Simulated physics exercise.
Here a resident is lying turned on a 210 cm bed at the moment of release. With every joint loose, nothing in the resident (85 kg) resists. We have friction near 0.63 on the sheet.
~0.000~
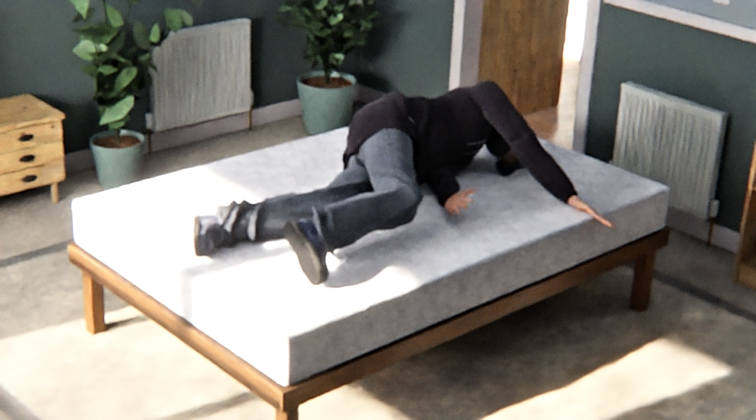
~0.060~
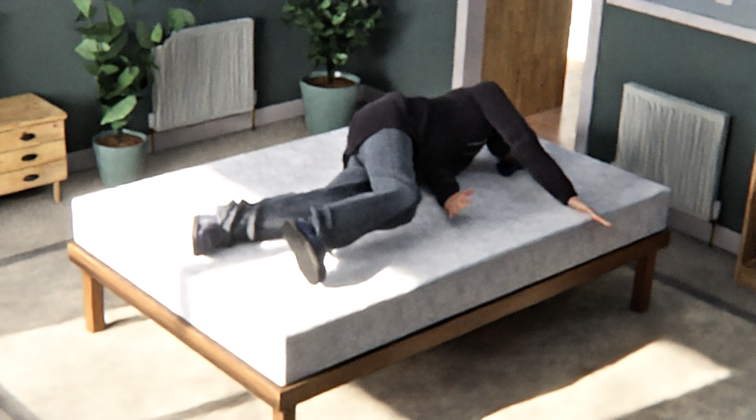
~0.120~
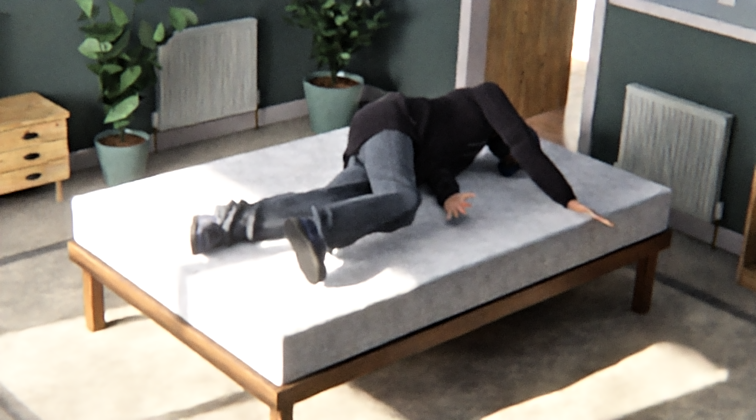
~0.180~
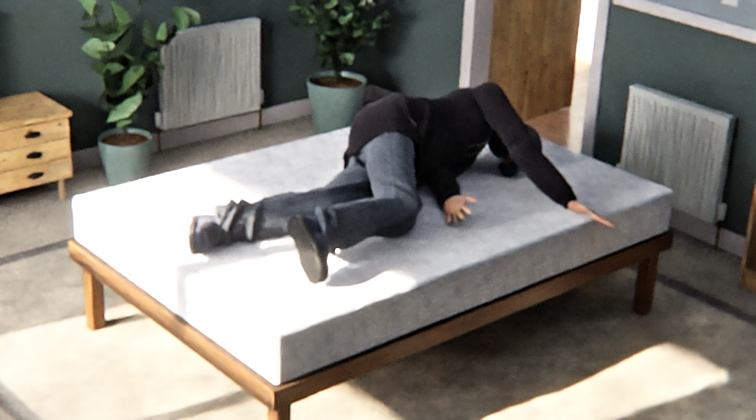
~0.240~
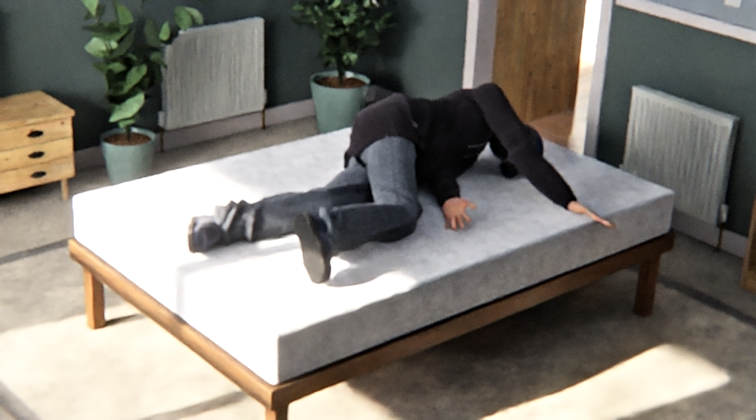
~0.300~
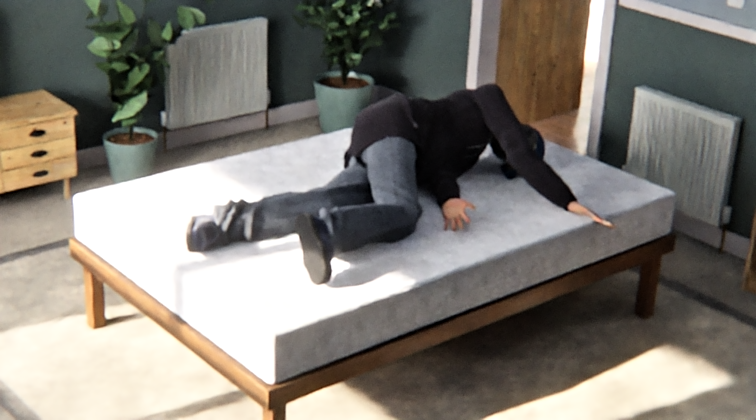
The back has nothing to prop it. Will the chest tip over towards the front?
Yes.
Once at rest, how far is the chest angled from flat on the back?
The chest ends up turned about 120° from lying flat on its back.
After 0.54 s the chest is turned 120° from lying flat on the back, near (471, 127) in the last picture's view.
After 0.94 s the chest is turned 125° from lying flat on the back, near (472, 128) in the last picture's view.
After 1.54 s the chest is turned 125° from lying flat on the back, near (472, 128) in the last picture's view.
At rest, 4.0 s, chest rolls forwards.
